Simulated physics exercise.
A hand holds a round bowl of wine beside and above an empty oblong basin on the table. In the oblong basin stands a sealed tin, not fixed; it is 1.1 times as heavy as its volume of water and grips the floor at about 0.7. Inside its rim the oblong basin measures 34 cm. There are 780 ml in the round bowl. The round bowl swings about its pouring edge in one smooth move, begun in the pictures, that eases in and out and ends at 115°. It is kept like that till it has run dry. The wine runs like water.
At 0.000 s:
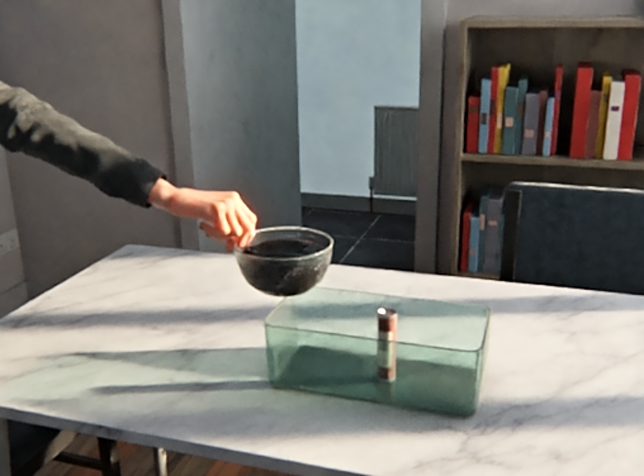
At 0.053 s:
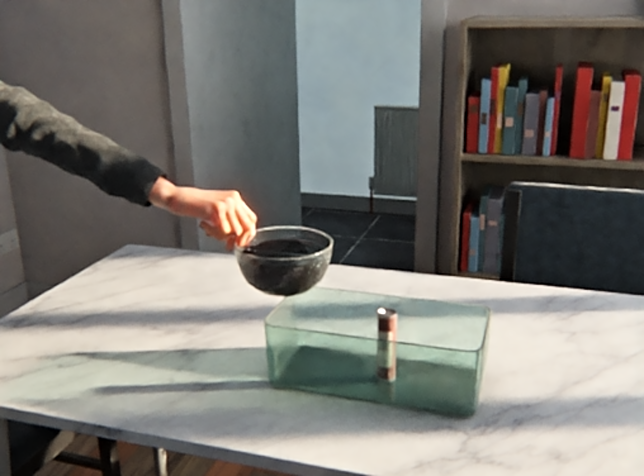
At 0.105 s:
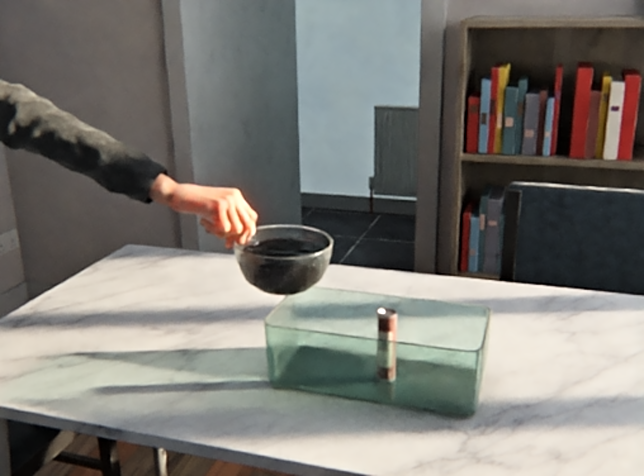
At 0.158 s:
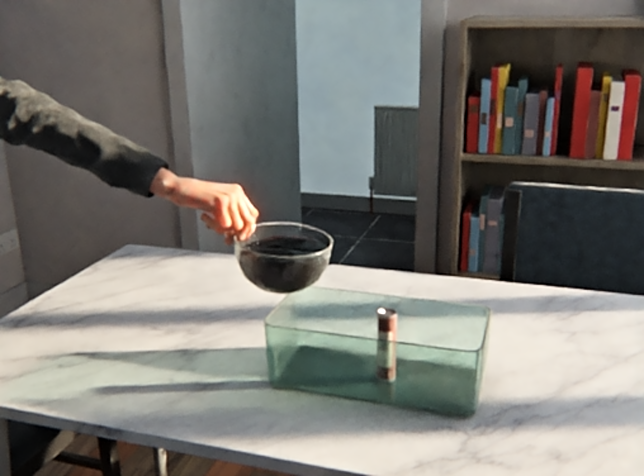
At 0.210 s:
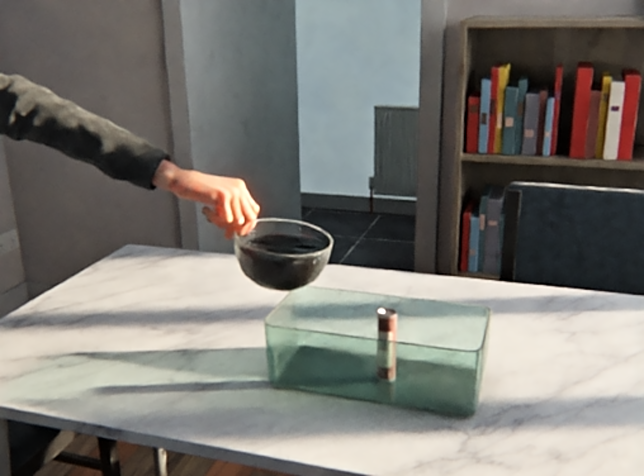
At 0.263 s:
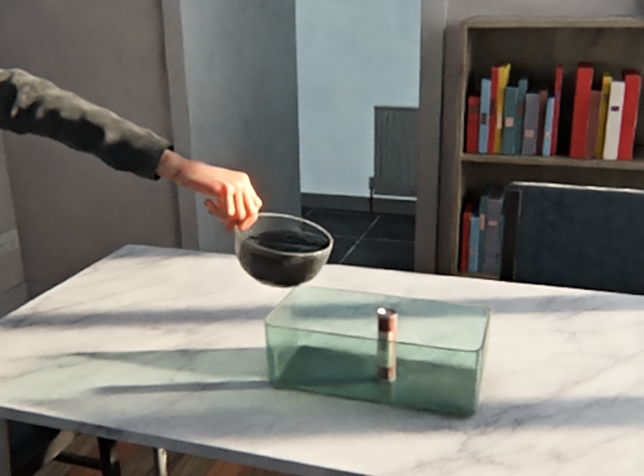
At first, a hand holds a round glass bowl of dark liquid level, above and beside an oblong glass basin on a marble table, where a small tin stands. Then the hand slowly tilts the bowl slightly toward the right, its left side rising while the basin and tin stay still.
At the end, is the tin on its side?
It remains upright.
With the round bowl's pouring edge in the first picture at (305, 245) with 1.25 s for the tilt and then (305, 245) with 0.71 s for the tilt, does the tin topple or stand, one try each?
First it goes over; then it topples.
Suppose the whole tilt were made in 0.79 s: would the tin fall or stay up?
The tin keeps standing.
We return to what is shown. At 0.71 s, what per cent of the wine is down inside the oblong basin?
Near 12 in a hundred.
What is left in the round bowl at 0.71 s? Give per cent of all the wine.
Some 50 per cent.
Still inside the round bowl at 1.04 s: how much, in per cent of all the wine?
Near 1 in a hundred.
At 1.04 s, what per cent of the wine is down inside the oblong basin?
About 88 per cent.
After 0.71 s the tilt is 70° and 50 per cent is still to pour; the tin stands where it began.
After 1.04 s the tilt is 107° and 1 per cent is still to pour; the tin stands where it began.
After 1.38 s the tilt is 115° and 0 per cent is still to pour; the tin stands where it began.
After 1.75 s the tilt is 115° and 0 per cent is still to pour; the tin stands where it began.
In the end the tin stands where it began.
